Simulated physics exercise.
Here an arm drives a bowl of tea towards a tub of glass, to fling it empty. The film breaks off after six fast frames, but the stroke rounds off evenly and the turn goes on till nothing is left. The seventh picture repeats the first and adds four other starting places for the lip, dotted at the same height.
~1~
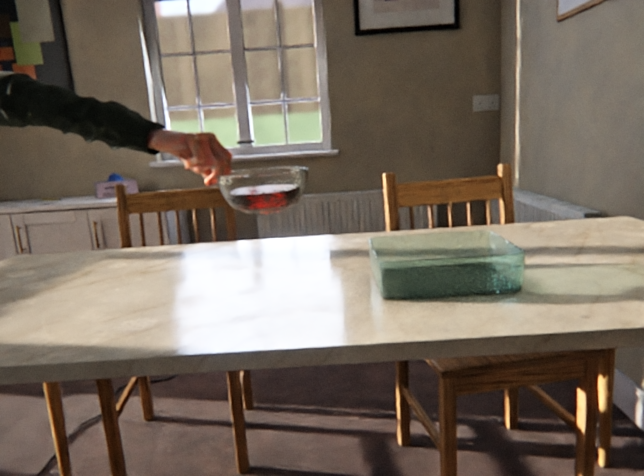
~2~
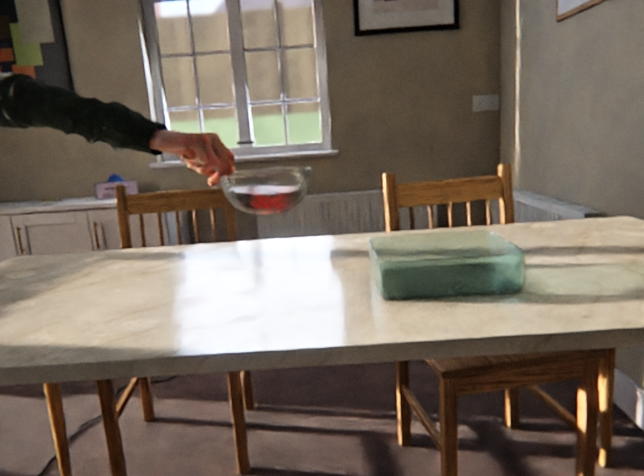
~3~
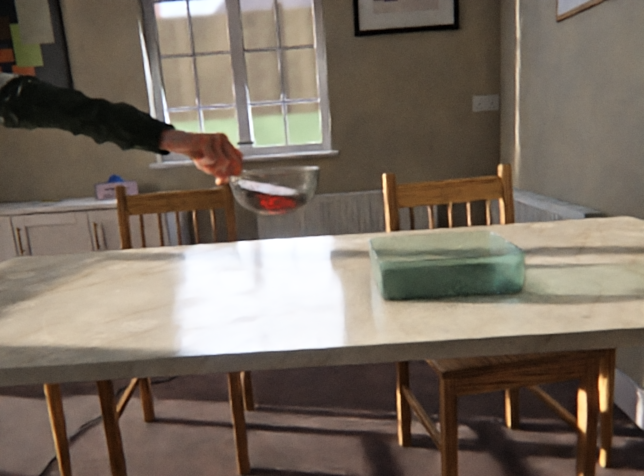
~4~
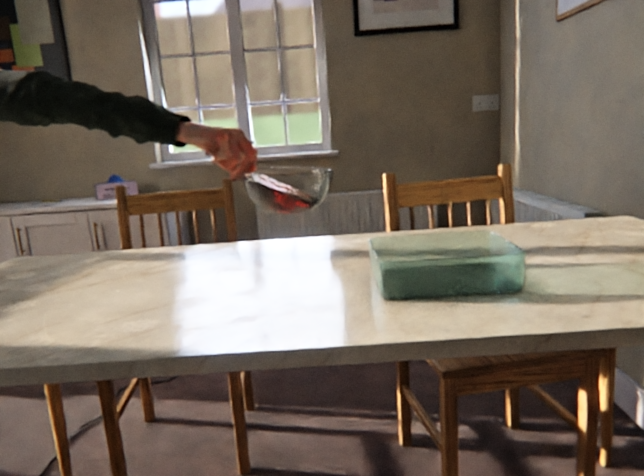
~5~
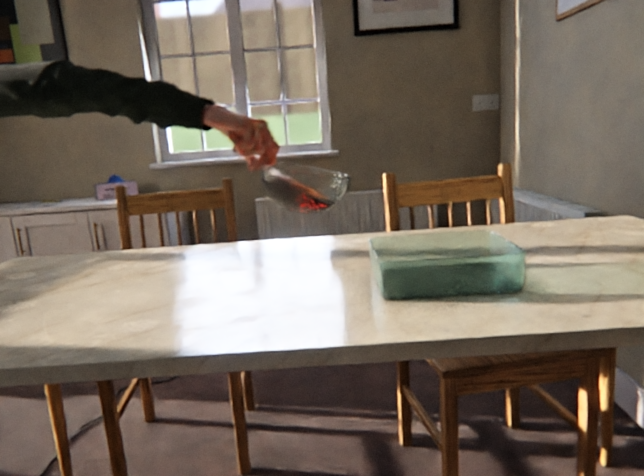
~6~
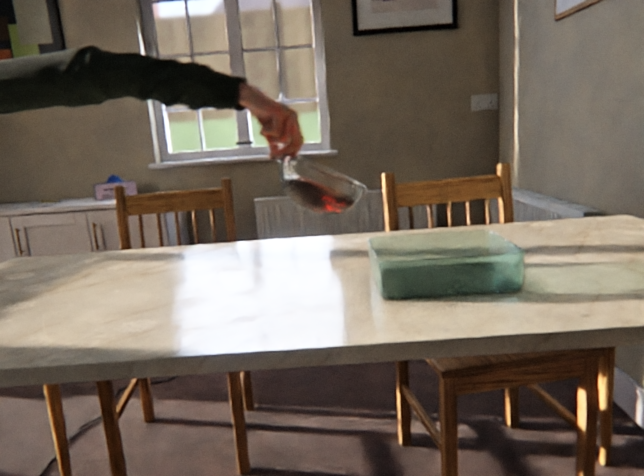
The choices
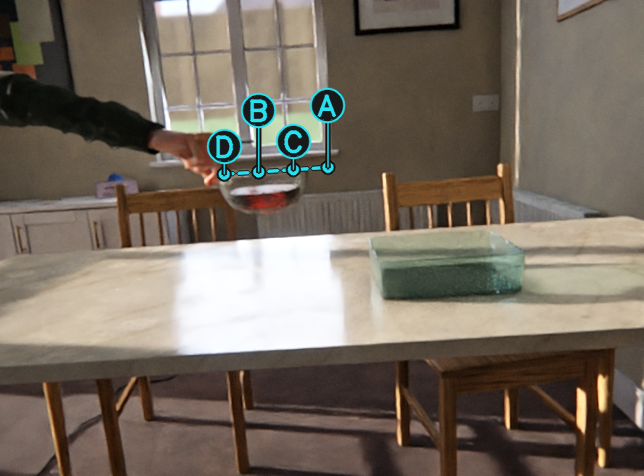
In a dining room, an arm moves a clear bowl of reddish tea right, then tilts it.
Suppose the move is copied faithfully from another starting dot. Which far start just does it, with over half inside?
Dot B.
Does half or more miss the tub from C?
No, not at all.
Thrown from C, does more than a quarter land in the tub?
Yes, clearly.
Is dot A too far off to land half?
No.
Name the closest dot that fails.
Dot D.
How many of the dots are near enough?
Three.
On the marked copy, A at (327, 167); B at (258, 172); C at (293, 169); D at (224, 174).
Choosing A, about 83 % lands in the tub, 10 % falls short and 7 % goes beside or beyond.
Choosing B, about 68 % lands in the tub, 19 % falls short and 13 % goes beside or beyond.
Choosing C, about 73 % lands in the tub, 5 % falls short and 22 % goes beside or beyond.
Choosing D, about 33 % lands in the tub, 60 % falls short and 7 % goes beside or beyond.
